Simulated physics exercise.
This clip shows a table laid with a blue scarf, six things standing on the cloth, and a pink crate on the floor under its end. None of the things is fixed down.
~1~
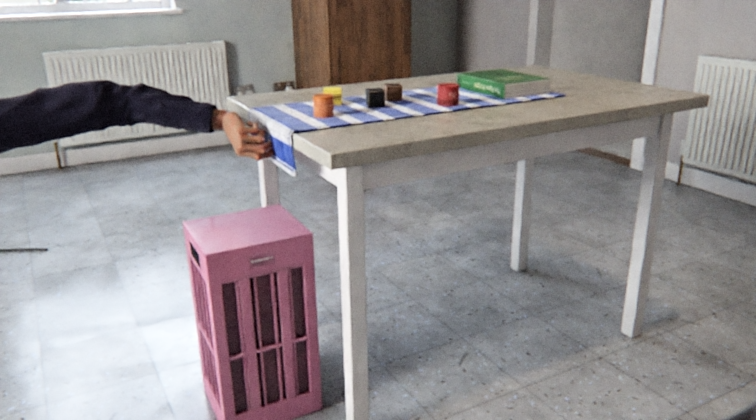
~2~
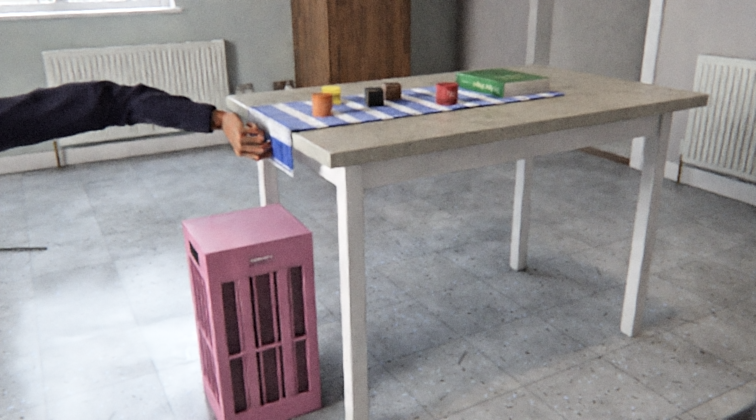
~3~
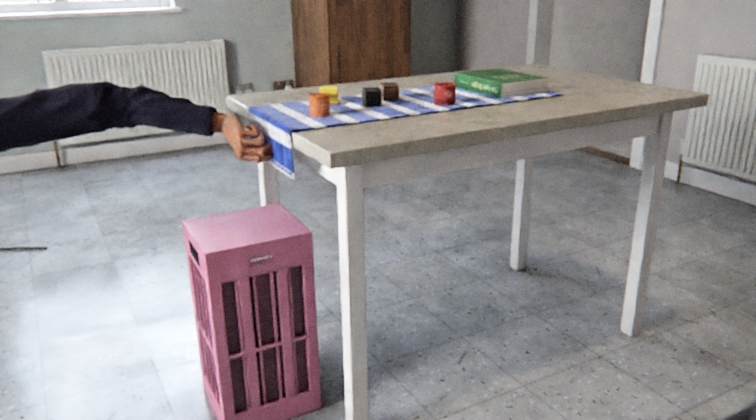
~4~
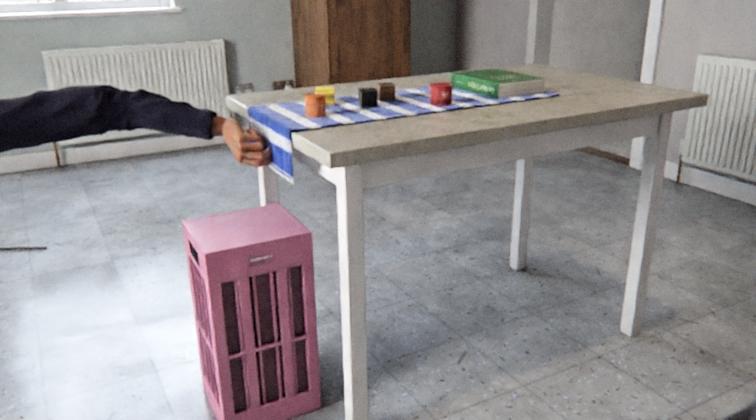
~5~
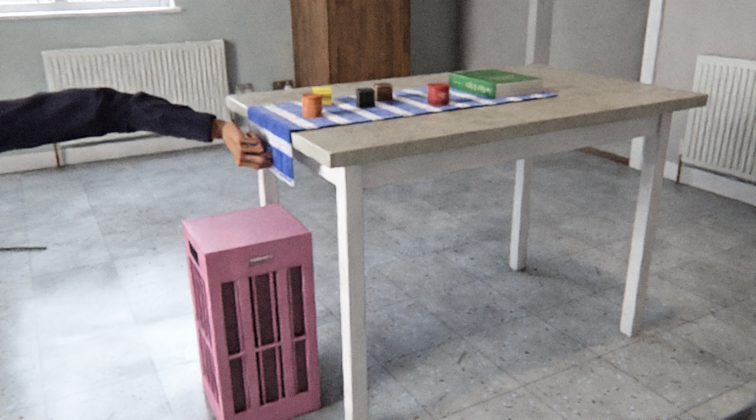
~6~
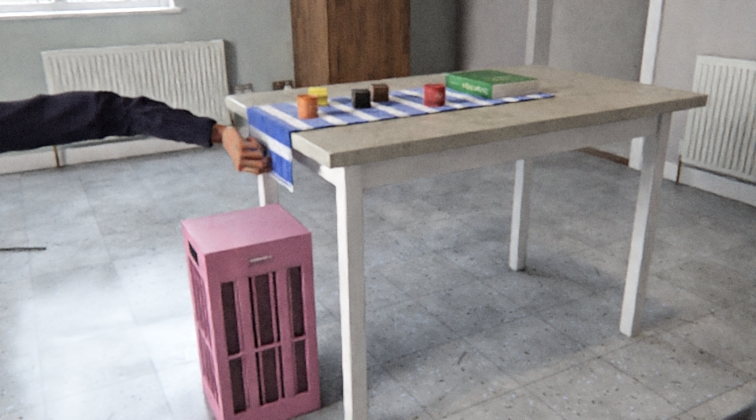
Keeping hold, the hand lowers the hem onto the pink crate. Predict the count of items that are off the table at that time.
One object goes.
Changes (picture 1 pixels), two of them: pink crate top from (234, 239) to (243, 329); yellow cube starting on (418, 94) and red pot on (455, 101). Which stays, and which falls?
Final state: The yellow cube is still in place, the red pot is still in place.
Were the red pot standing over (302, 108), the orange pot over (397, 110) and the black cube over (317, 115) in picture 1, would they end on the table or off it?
Here's what happens: The red pot leaves its perch, the orange pot remains aboard, the black cube leaves its perch.
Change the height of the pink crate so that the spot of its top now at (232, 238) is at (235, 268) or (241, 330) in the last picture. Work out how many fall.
The count would be 2 and then 4.
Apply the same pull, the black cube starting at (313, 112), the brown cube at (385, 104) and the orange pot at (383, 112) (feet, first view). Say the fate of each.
The black cube goes over, the brown cube remains up, the orange pot survives.
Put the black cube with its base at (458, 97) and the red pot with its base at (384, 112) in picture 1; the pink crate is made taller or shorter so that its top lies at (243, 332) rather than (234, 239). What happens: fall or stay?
As for the black cube, it stays in place; as for the red pot, it leaves the top.
A little later, hem on the crate; all still up.
Next, hem on the crate; orange pot gone.
When it is over, hem on the crate; orange pot gone. The table loses one.
